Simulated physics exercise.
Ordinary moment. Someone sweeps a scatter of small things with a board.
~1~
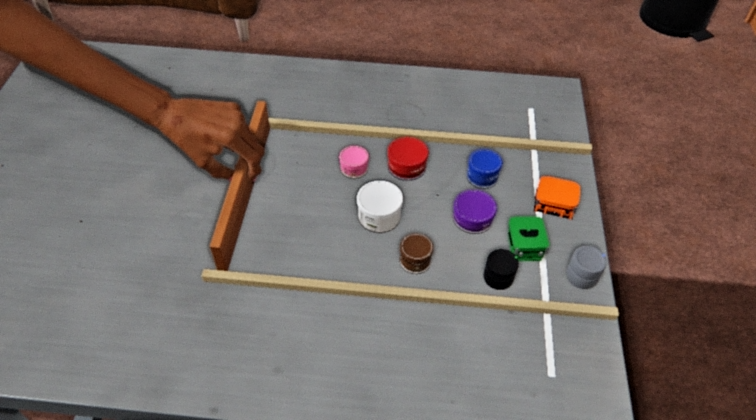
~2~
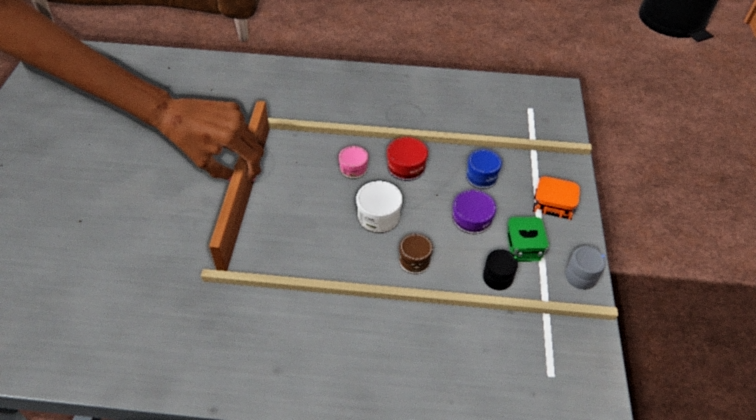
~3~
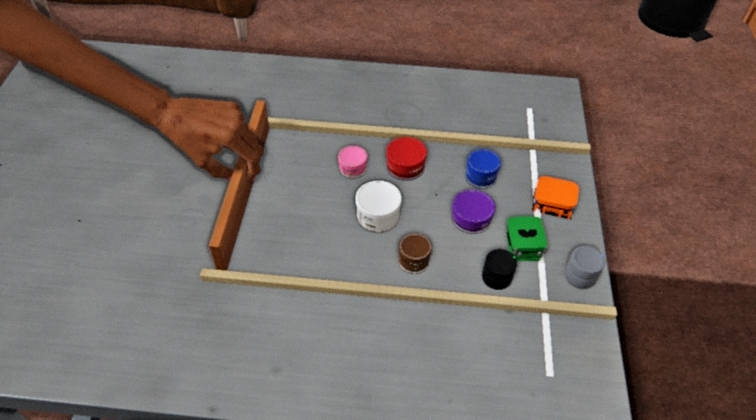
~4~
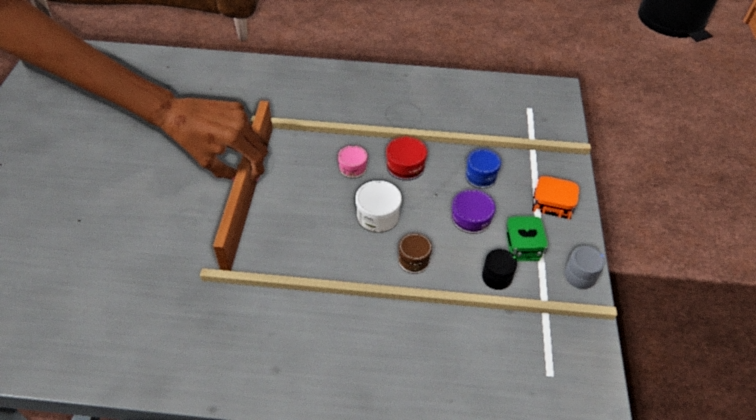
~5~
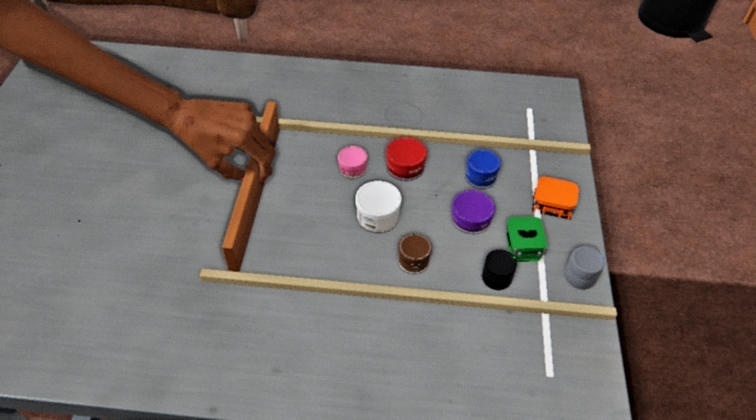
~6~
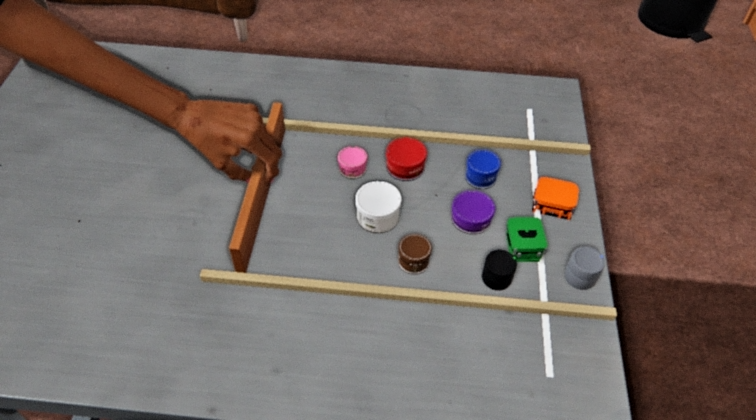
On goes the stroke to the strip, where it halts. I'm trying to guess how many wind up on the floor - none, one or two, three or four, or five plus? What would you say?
I would say one or two.
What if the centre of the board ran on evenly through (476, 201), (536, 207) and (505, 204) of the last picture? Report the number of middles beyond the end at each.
First 0, next 1, last 0.
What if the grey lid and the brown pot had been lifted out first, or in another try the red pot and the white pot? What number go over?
Well, the first time you'd get 1, and the next time 0.
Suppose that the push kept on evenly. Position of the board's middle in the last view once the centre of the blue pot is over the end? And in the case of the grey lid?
I'd say about (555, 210) for the first one and about (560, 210) for the second.
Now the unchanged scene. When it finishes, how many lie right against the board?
At rest, 5 are in contact.
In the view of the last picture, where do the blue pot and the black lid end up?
In the last picture the blue pot sits around (581, 181) and the black lid around (562, 287).
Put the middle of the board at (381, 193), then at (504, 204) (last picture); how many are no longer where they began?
Counting first: 3, next 9.
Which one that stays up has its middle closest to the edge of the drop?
The purple pot.
Early on, none off yet; grey lid at rest near (584, 268); orange case at rest near (555, 198); green case at rest near (525, 240).
Finally, the number that fall off is one or two; lost, orange case.
